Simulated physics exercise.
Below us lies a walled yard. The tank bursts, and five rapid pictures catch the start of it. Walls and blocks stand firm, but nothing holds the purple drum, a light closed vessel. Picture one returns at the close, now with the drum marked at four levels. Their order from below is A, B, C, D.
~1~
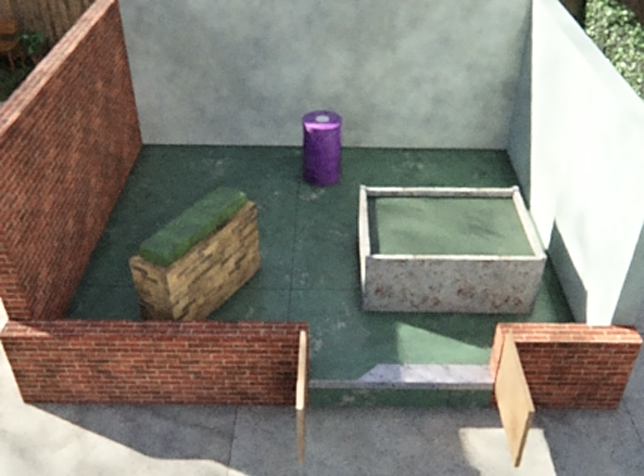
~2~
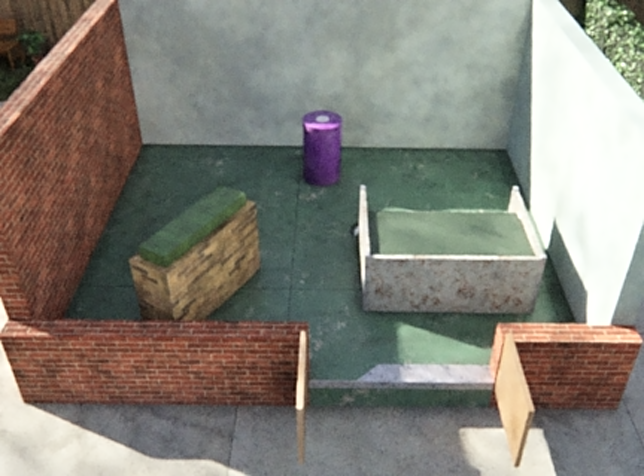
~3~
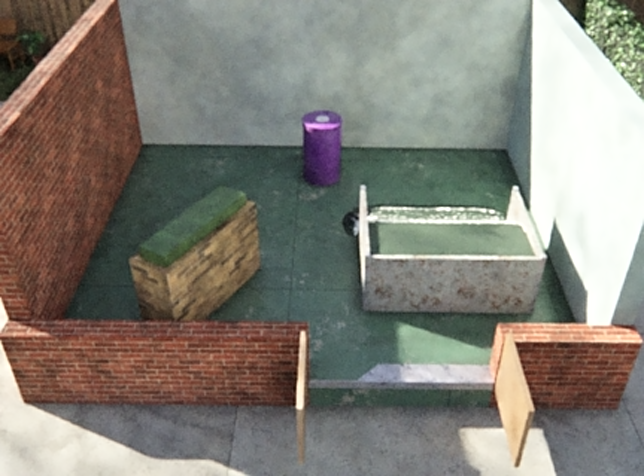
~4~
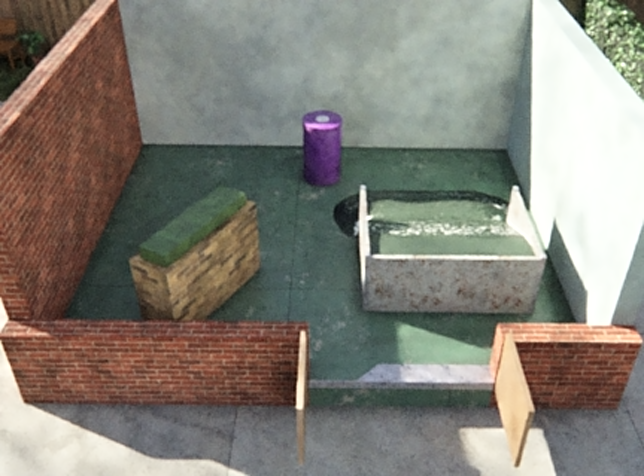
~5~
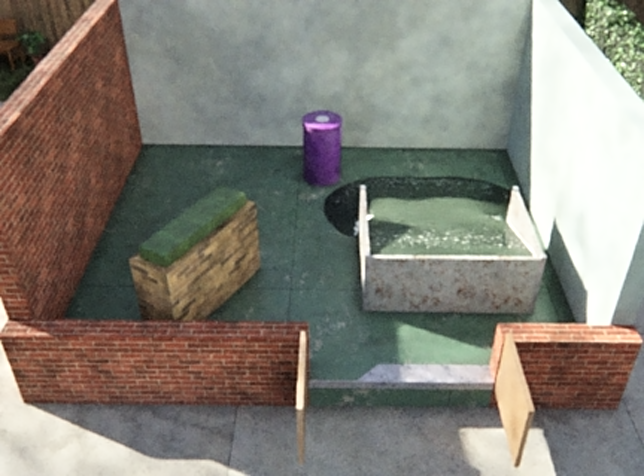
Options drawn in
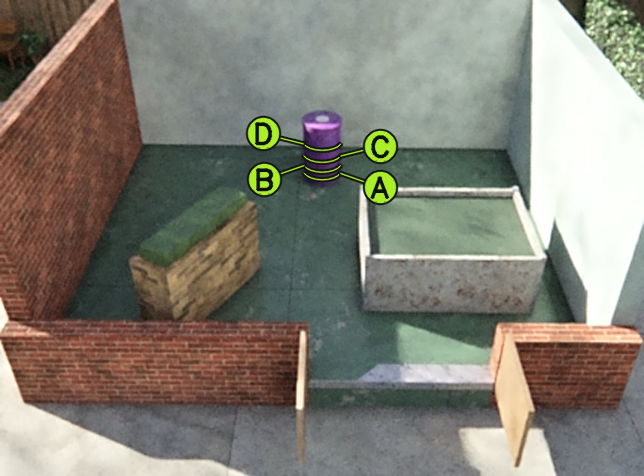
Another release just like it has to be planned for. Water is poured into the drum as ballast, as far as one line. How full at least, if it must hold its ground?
Choose B.
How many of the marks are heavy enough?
Three of them.
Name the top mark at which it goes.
That is mark A.
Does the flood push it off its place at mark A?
Yes, it does.
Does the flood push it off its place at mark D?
No, not at all.
On the marked copy, A at (322, 179); B at (322, 172); C at (322, 162); D at (322, 150); from the bottom up A, B, C, D.
With A, it is pushed about twice its own width away.
With B, it does not move.
With C, it does not move.
With D, it does not move.
